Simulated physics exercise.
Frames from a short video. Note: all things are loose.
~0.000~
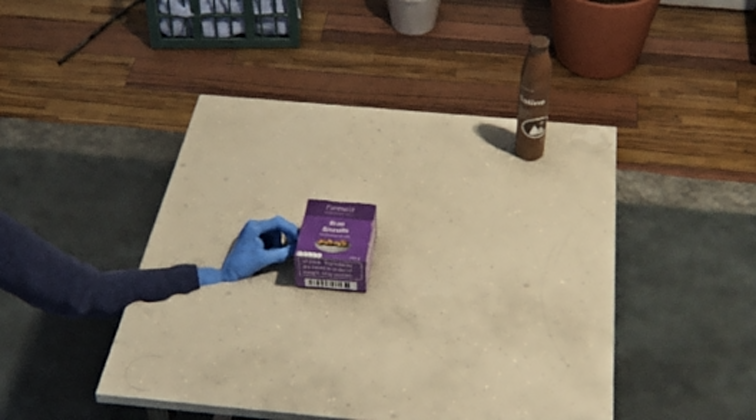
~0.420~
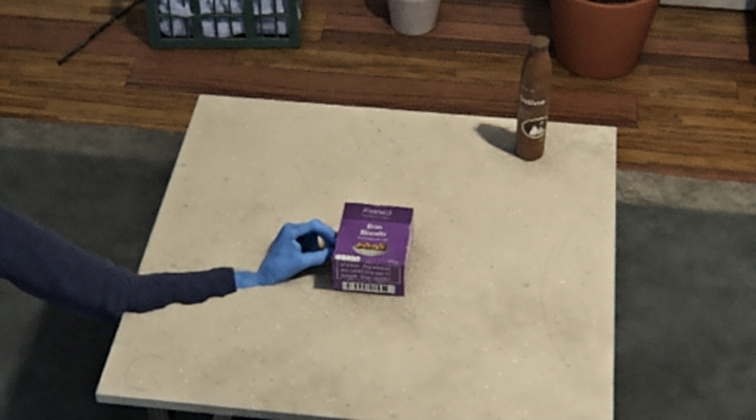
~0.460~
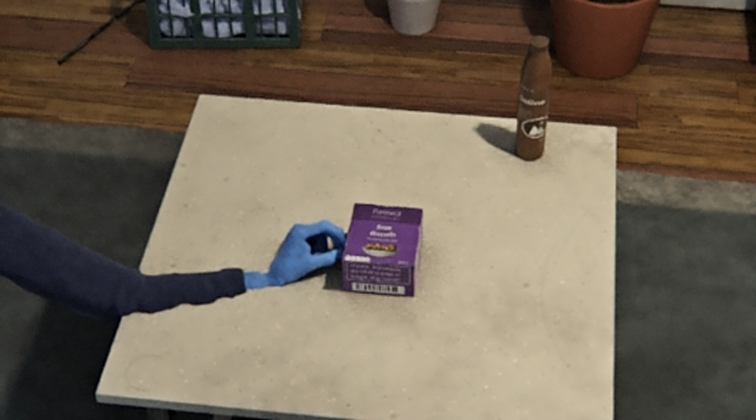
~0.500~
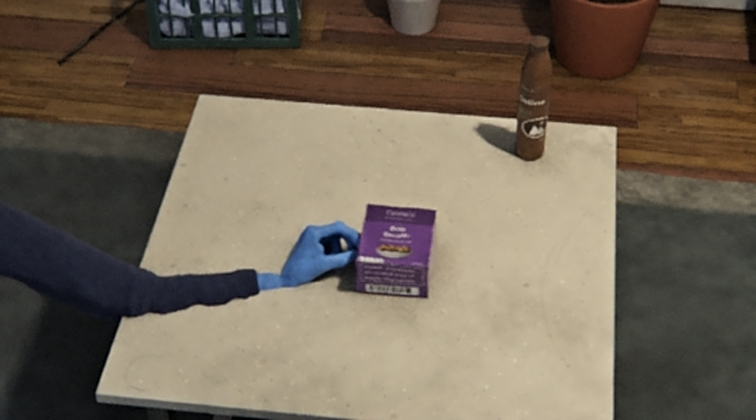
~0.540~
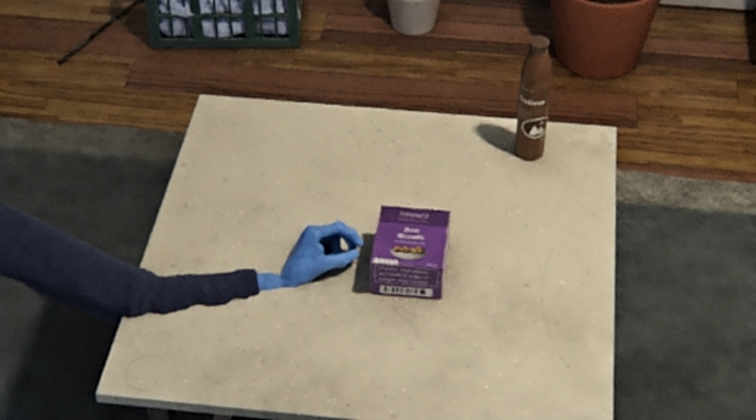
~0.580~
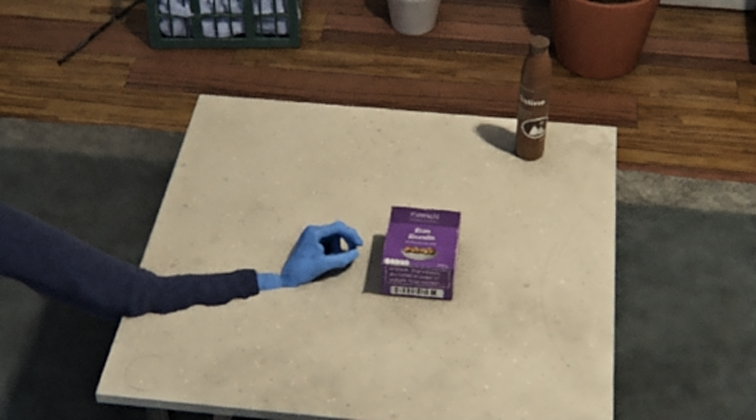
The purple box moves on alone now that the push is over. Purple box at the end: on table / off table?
I expect it will be on the table still.
Around 0.68 s, purple box displaced a little near (436, 254).
Around 0.88 s, purple box resting near (436, 254).
Finally (1.3 s), moved from the start, purple box. Final places as the last picture's camera would see them, purple box near (436, 254).
